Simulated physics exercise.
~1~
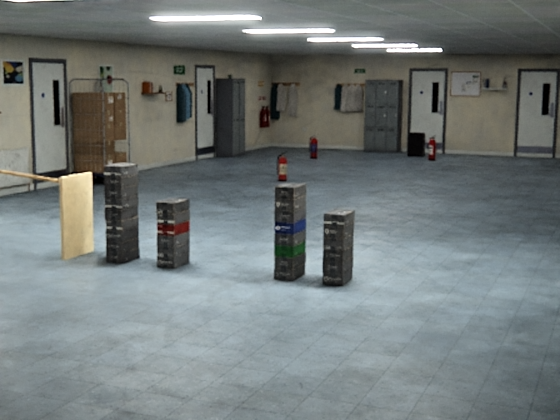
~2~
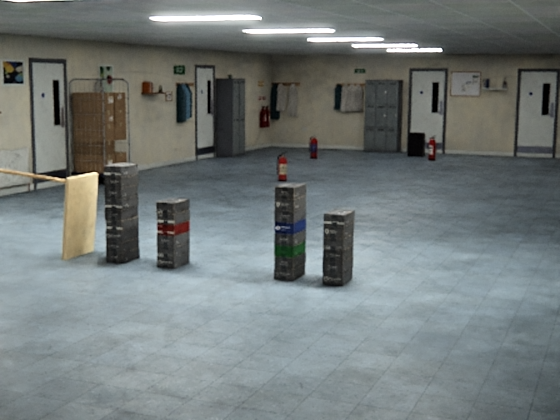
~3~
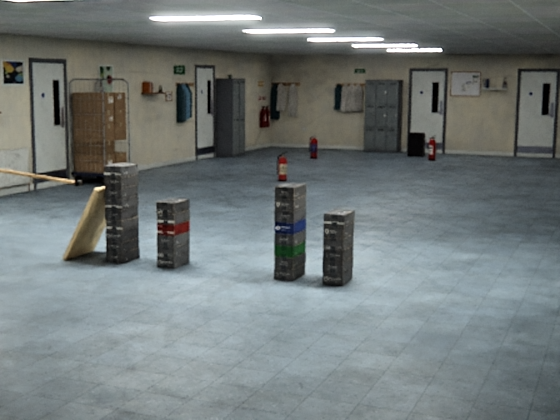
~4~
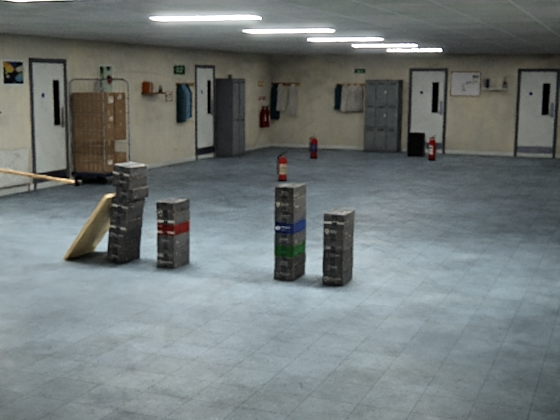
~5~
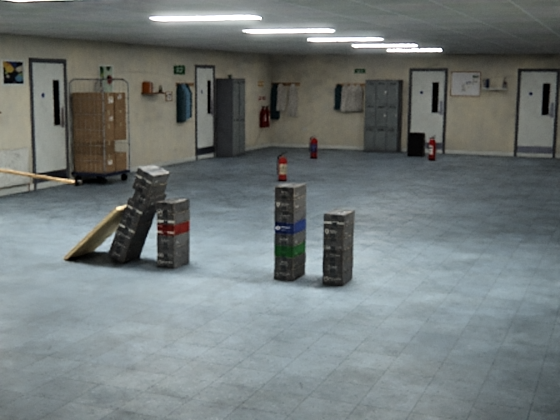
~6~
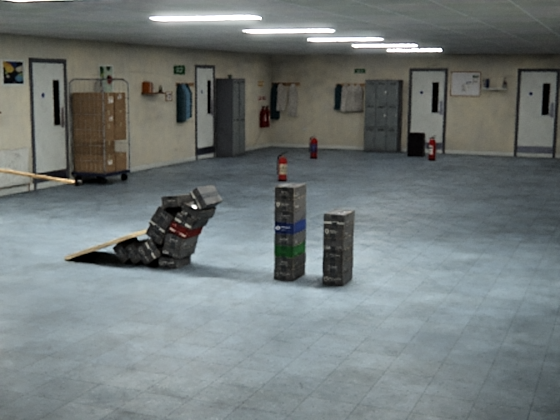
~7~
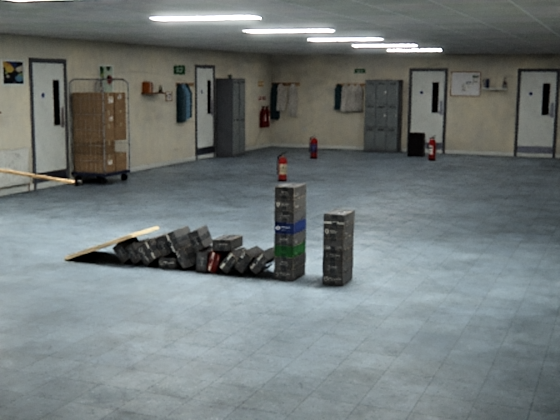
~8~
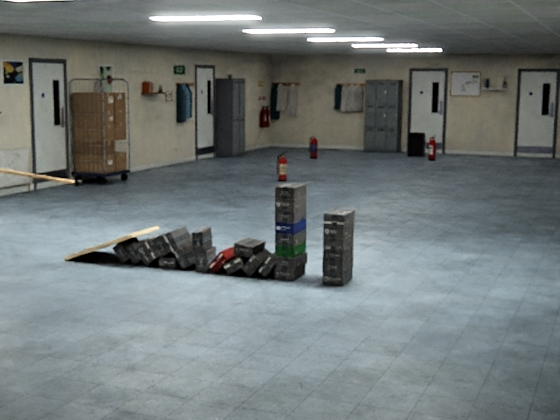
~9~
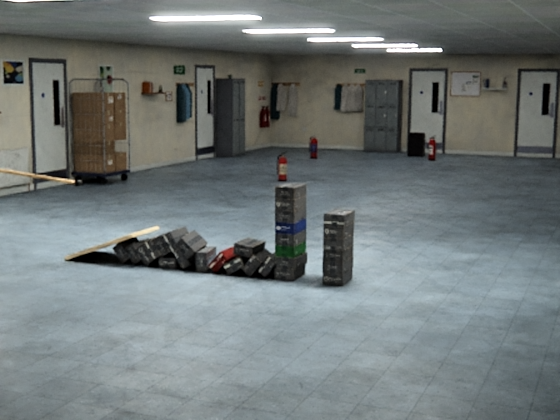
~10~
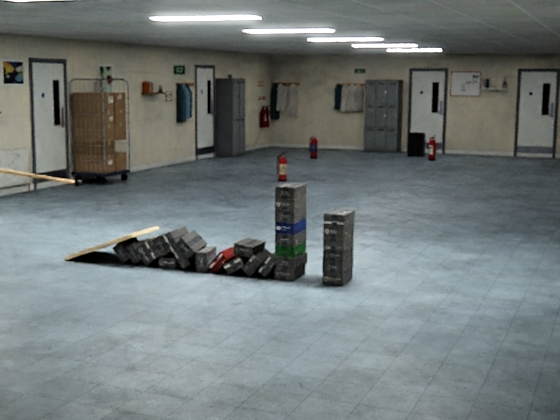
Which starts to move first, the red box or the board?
The board moves first, tipping against the nearest stack. The red box only shifts later, once that stack falls into the one holding it.
